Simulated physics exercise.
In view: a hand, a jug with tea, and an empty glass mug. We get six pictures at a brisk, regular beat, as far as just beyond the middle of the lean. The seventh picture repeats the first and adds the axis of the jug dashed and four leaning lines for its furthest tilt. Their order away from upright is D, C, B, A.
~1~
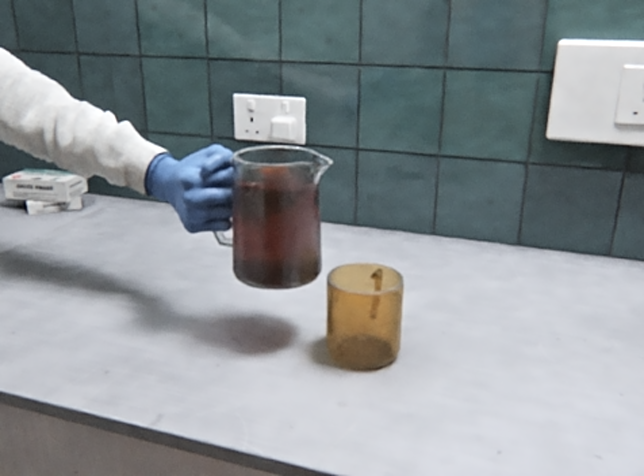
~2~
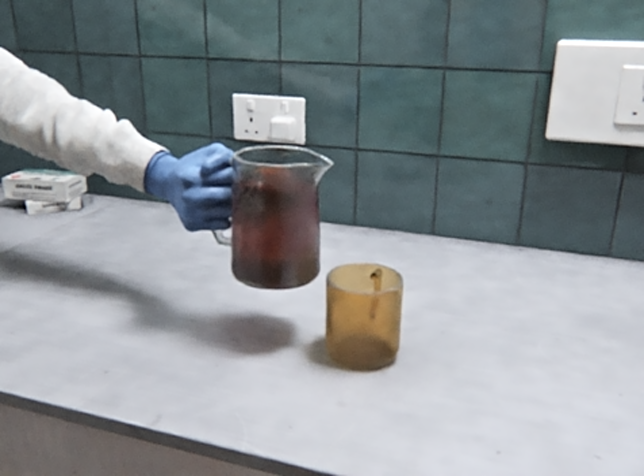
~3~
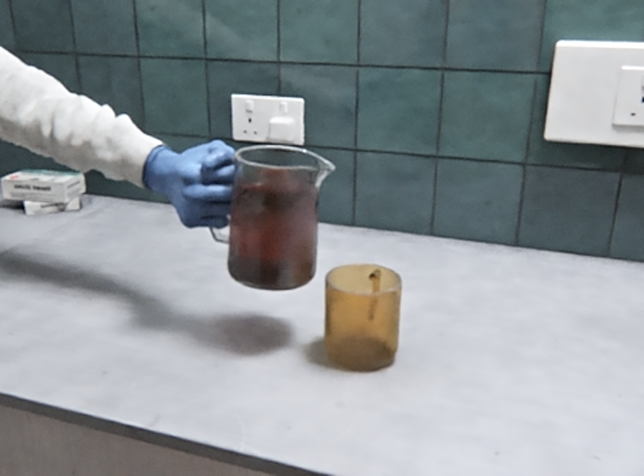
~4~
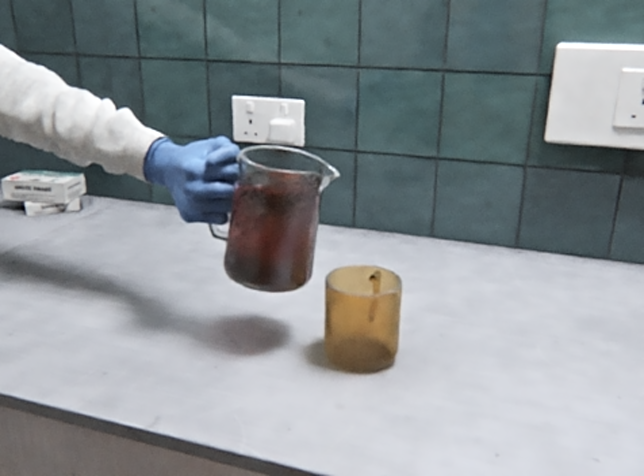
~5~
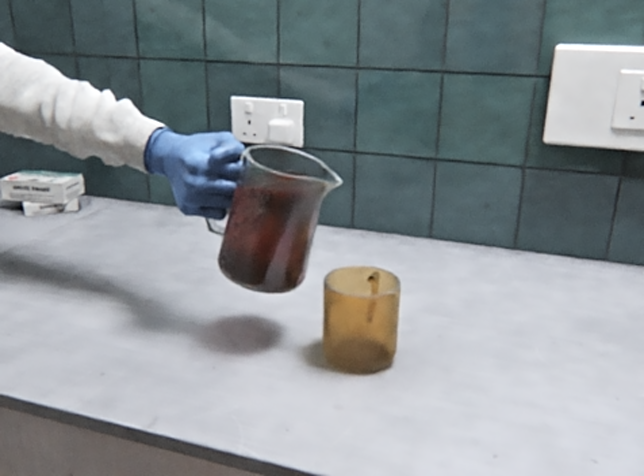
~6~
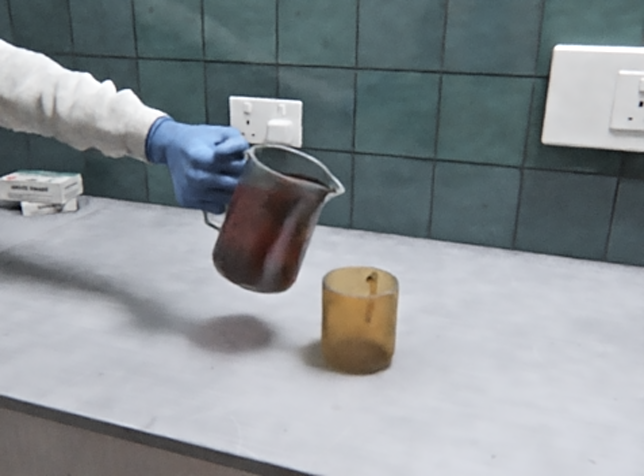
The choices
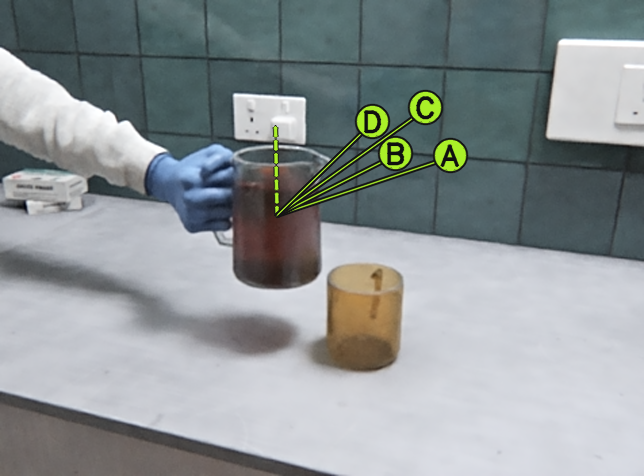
A glass jug of reddish-brown tea, gripped by a blue-gloved hand in a white sleeve reaching in from the left, is held upright above a pale grey counter, seen from slightly above. An empty amber glass mug stands to its right, with small boxes at far left and white sockets on dark green tiles behind. The hand gradually tilts the jug rightward, its spout lowering slightly, while the mug stays still.
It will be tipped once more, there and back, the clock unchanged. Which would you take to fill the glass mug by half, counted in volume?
B is best.
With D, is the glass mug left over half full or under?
Under half.
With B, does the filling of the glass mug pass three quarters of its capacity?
No, it does not.
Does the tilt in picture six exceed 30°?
No, it does not.
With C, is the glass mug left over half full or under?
Under.
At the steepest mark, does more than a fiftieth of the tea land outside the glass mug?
No, it does not.
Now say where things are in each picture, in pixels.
In the first picture, upright, lip at (330, 163); rim of the glass mug round (365, 277); nothing has left yet.
In the second picture, upright, lip at (330, 164); nothing has left yet.
In the third picture, tipped about 4°, lip at (332, 168); nothing has left yet.
In the fourth picture, tipped about 9°, lip at (336, 175); nothing has left yet.
In the fifth picture, tipped about 14°, lip at (340, 183); nothing has left yet.
In the sixth picture, tipped about 20°, lip at (342, 191); nothing has left yet.
On the marked copy, A at (435, 162); B at (380, 162); C at (412, 118); D at (360, 134).
If A is chosen, the glass mug ends with about 71 % of what it can hold.
If B is chosen, the glass mug ends with about 50 % of what it can hold.
If C is chosen, the glass mug ends with about 34 % of what it can hold.
If D is chosen, the glass mug ends with about 22 % of what it can hold.
